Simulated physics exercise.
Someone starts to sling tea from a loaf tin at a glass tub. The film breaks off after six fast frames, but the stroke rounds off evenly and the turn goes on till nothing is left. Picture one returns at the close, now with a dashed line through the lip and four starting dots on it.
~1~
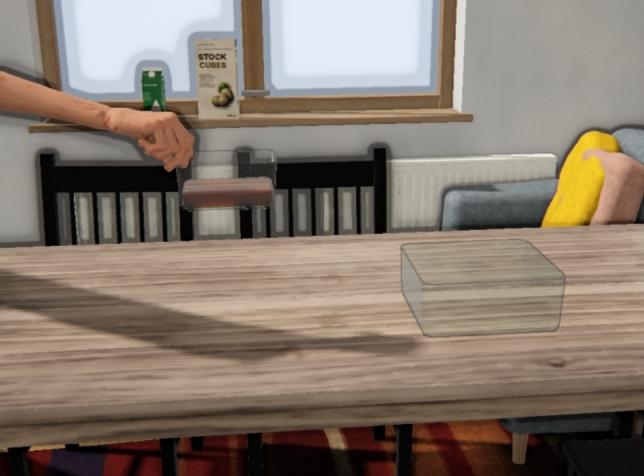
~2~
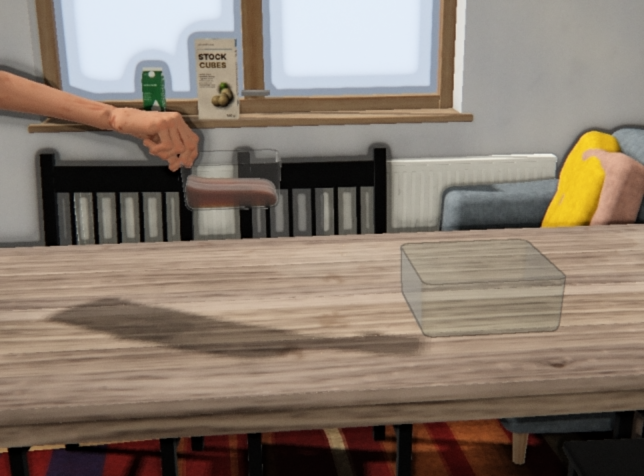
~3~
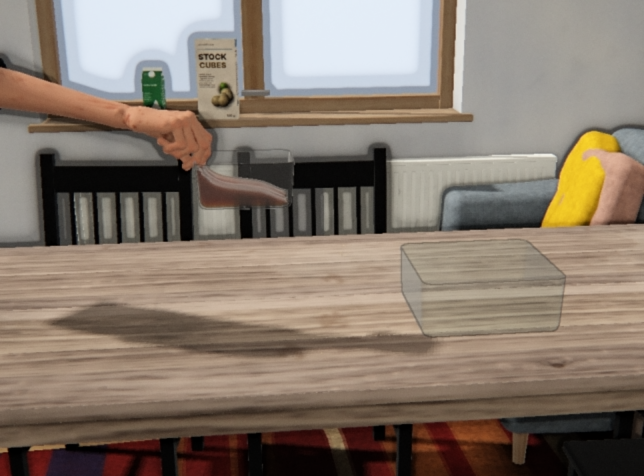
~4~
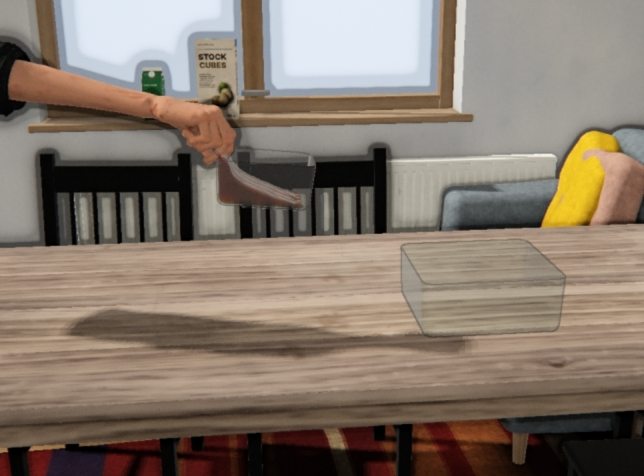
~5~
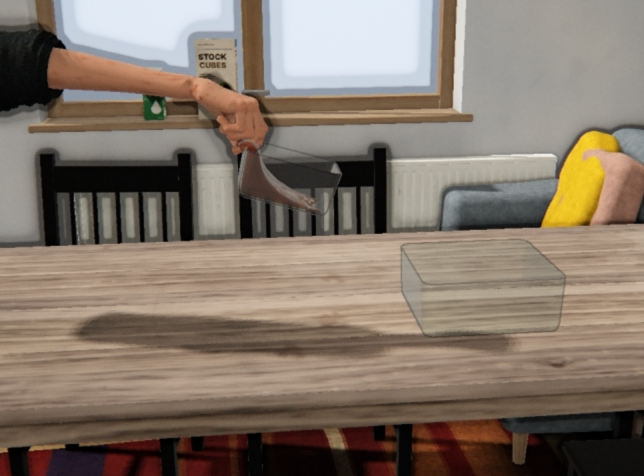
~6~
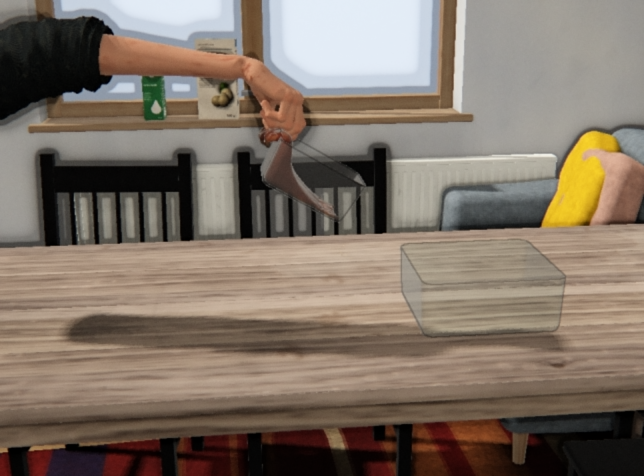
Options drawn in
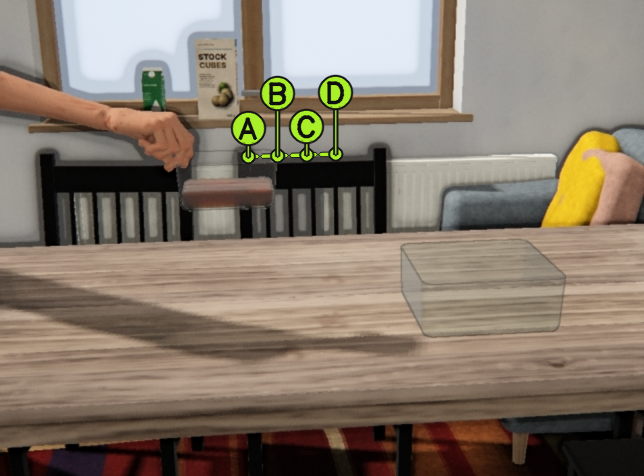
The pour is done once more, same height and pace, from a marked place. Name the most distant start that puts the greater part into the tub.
Use dot A.
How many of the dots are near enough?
All four.
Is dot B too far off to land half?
No, that is safe.
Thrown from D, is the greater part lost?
No, that is safe.
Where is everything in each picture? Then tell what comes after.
Upright, lip at (274, 155); tub from (421, 336) to (559, 329); nothing has left yet.
Upright, lip at (278, 155); nothing has left yet.
Upright, lip at (291, 155); nothing has left yet.
Tipped about 6°, lip at (312, 159); tea is over the rim, down to (225, 152).
Tipped about 16°, lip at (337, 167); tea is over the rim, down to (259, 146).
Tipped about 31°, lip at (362, 179); tea is over the rim, down to (268, 142).
On the marked copy, A at (248, 156); B at (277, 155); C at (306, 154); D at (335, 154).
For dot A, about 70 % lands in the tub, 24 % falls short and 6 % goes beside or beyond.
For dot B, about 77 % lands in the tub, 14 % falls short and 10 % goes beside or beyond.
For dot C, about 83 % lands in the tub, 9 % falls short and 9 % goes beside or beyond.
For dot D, about 80 % lands in the tub, 8 % falls short and 12 % goes beside or beyond.
